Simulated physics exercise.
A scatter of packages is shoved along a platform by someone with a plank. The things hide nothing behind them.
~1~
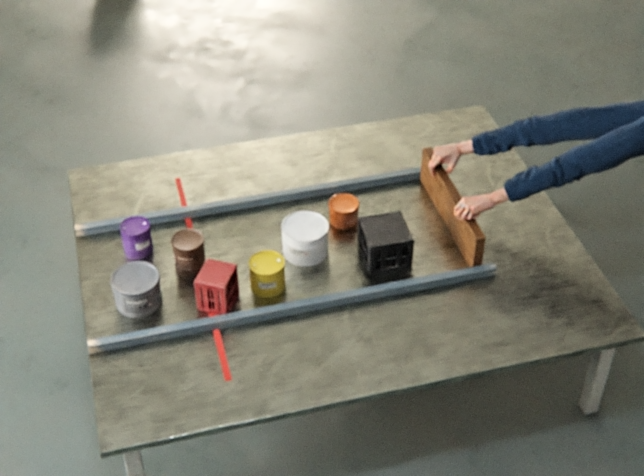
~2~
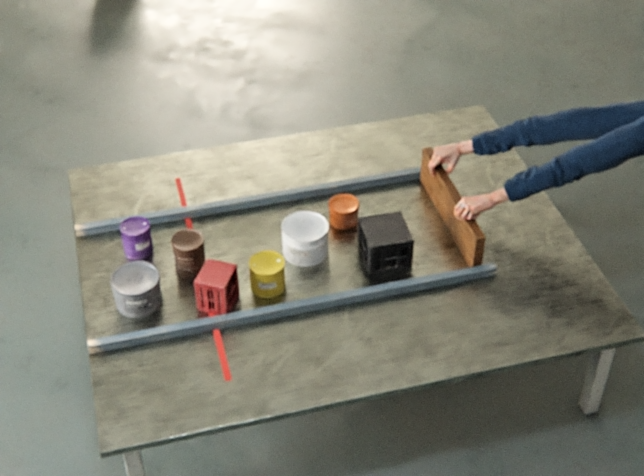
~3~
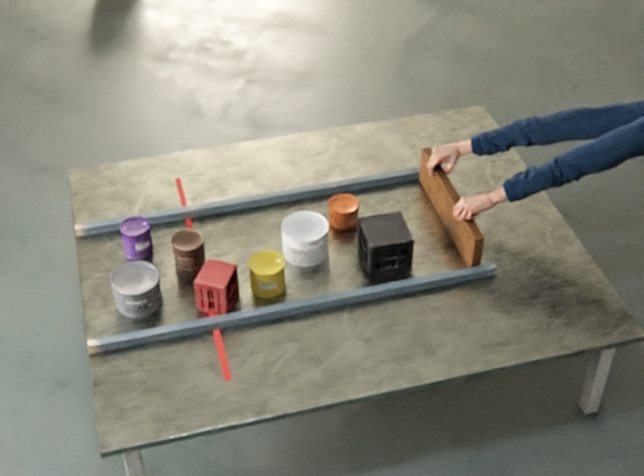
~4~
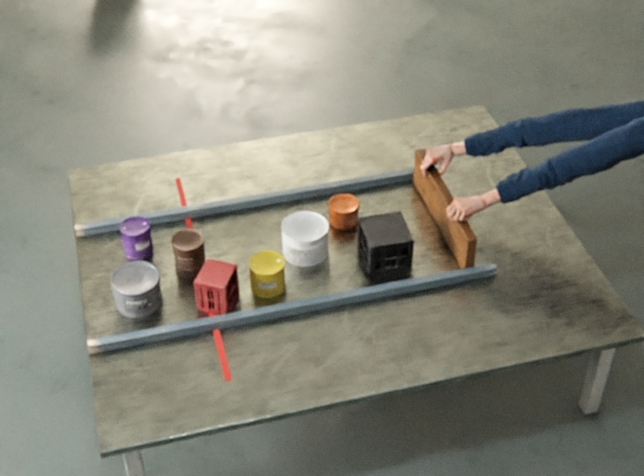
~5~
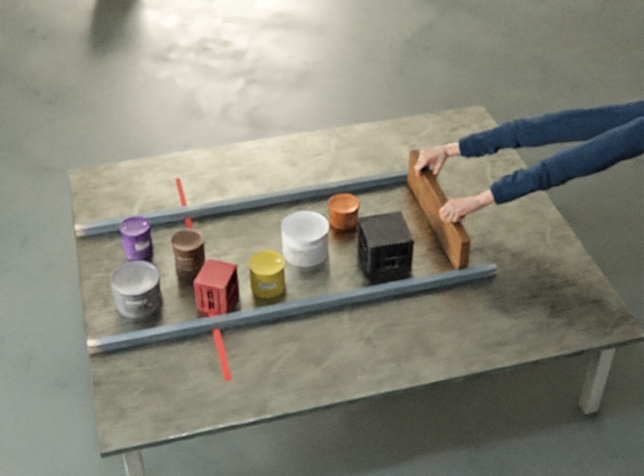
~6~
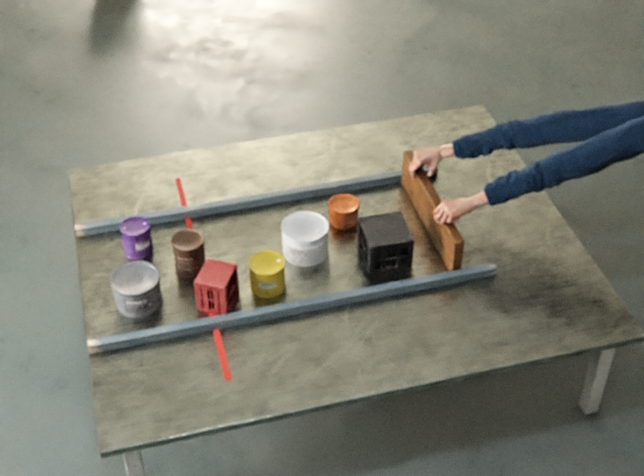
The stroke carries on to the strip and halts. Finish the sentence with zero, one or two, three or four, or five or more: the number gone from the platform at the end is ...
The number gone from the platform at the end is zero.
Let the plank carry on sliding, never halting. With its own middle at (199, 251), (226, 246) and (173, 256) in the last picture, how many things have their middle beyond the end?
The counts would come out as 0, 0 and 1.
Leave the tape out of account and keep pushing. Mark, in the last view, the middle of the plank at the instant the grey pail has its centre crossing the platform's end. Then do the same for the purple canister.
The middle is at (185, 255) when it's the grey pail, and at (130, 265) when it's the purple canister.
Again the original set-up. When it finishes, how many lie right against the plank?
My count gives 3.
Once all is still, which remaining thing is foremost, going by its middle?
Answer: The grey pail.
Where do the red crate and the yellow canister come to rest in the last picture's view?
First object: (143, 308); second object: (140, 285).
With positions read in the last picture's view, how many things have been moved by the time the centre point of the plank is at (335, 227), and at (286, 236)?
3 at one spot and 5 at the other.
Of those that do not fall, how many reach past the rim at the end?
Looks like 1 of them.
Early on, none off yet; grey pail at rest near (137, 290); purple canister at rest near (137, 238); brown pail at rest near (189, 254).
Finally, the number that fall off is zero.
